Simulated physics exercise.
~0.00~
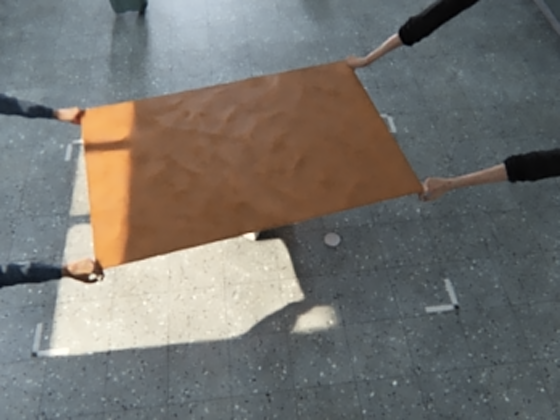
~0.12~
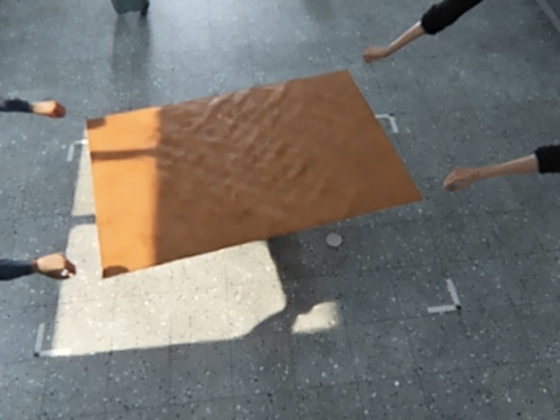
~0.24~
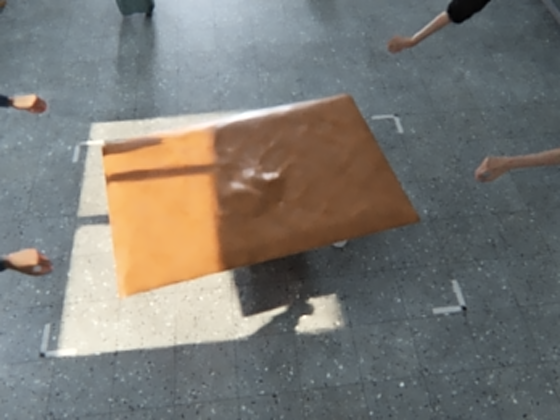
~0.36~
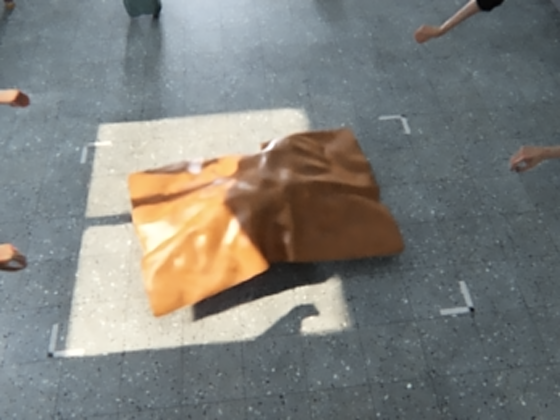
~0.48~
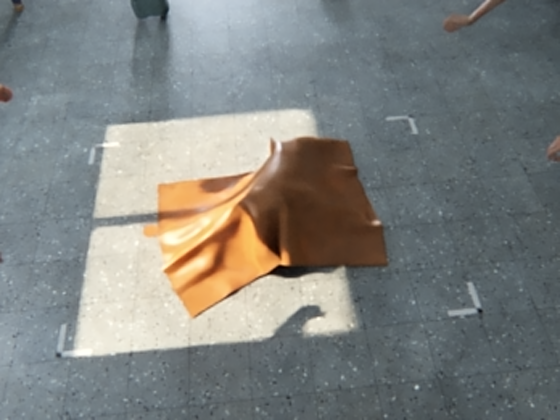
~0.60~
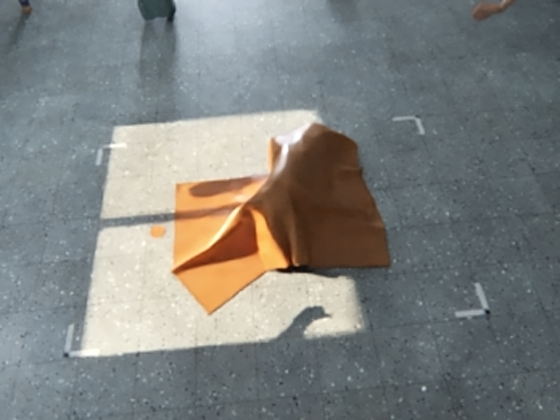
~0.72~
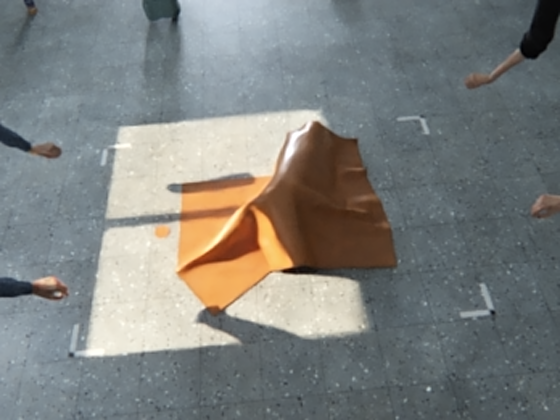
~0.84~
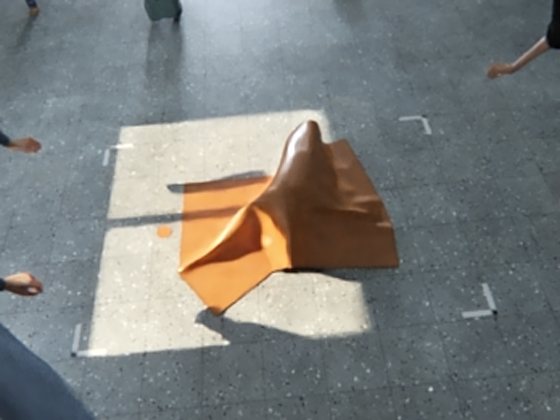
We see four hands holding an orange-brown tarp level over a sunlit speckled floor, then letting go; it drops and crumples, settling in a tented heap with a peak and folds, a small orange plate showing beside its left edge as hands remain at the sides.
